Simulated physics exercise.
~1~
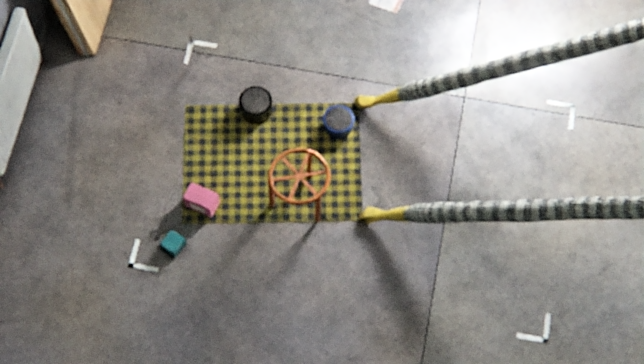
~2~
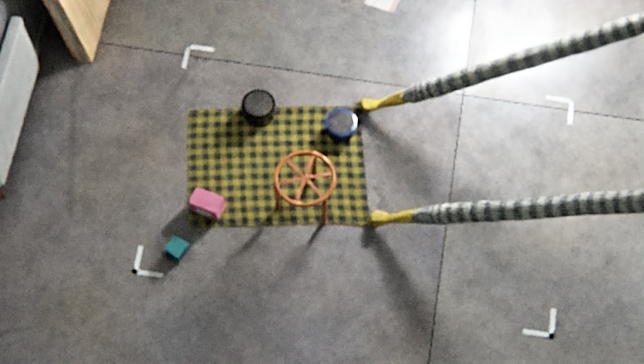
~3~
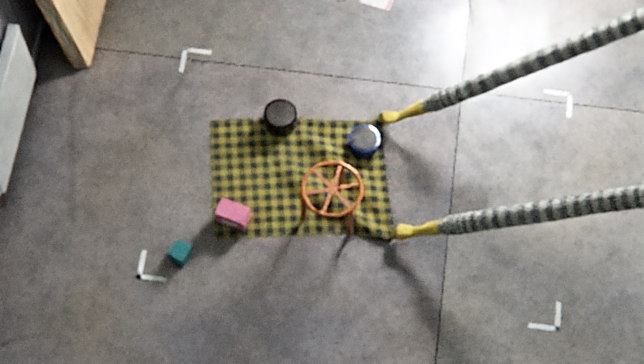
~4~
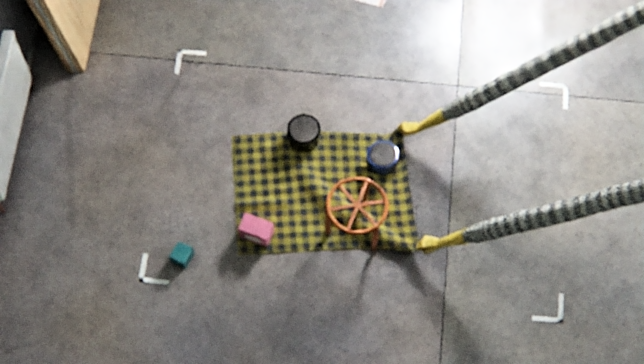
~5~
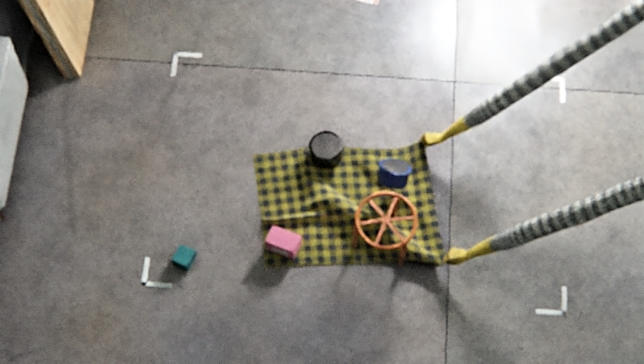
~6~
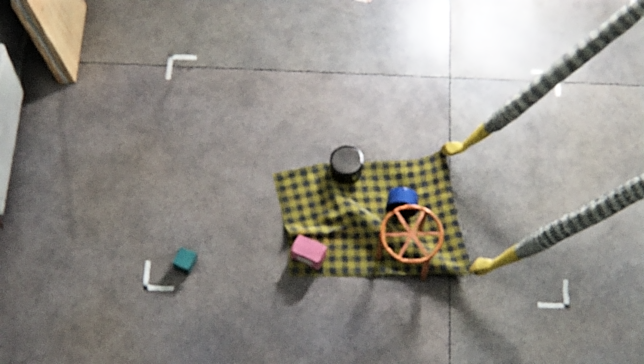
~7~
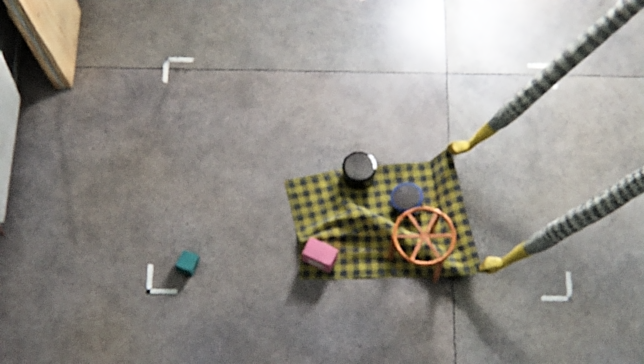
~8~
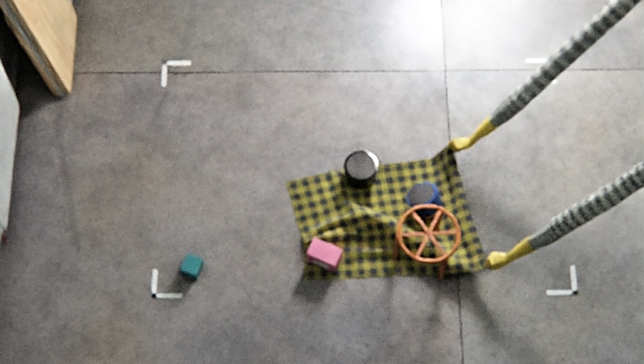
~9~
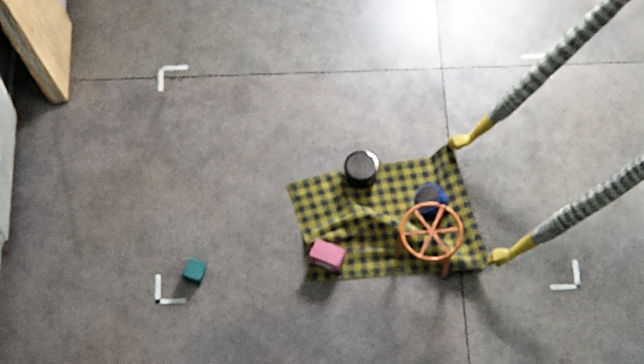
Two arms in grey banded sleeves and yellow gloves reach in from the right, gripping the edge of a thin yellow-and-black checked rug on a grey utility-room floor marked with white tape corners, seen from above. A black pot and a blue pot sit toward the top of the rug, an orange stool at lower right and a pink carton at lower left, with a teal crate just off its corner. The hands drag the rug right and downward, carrying its load and wrinkling the cloth. The blue pot tips, then rocks back. Finally the rug rests rumpled, the blue pot partly behind the stool, the teal crate left behind.
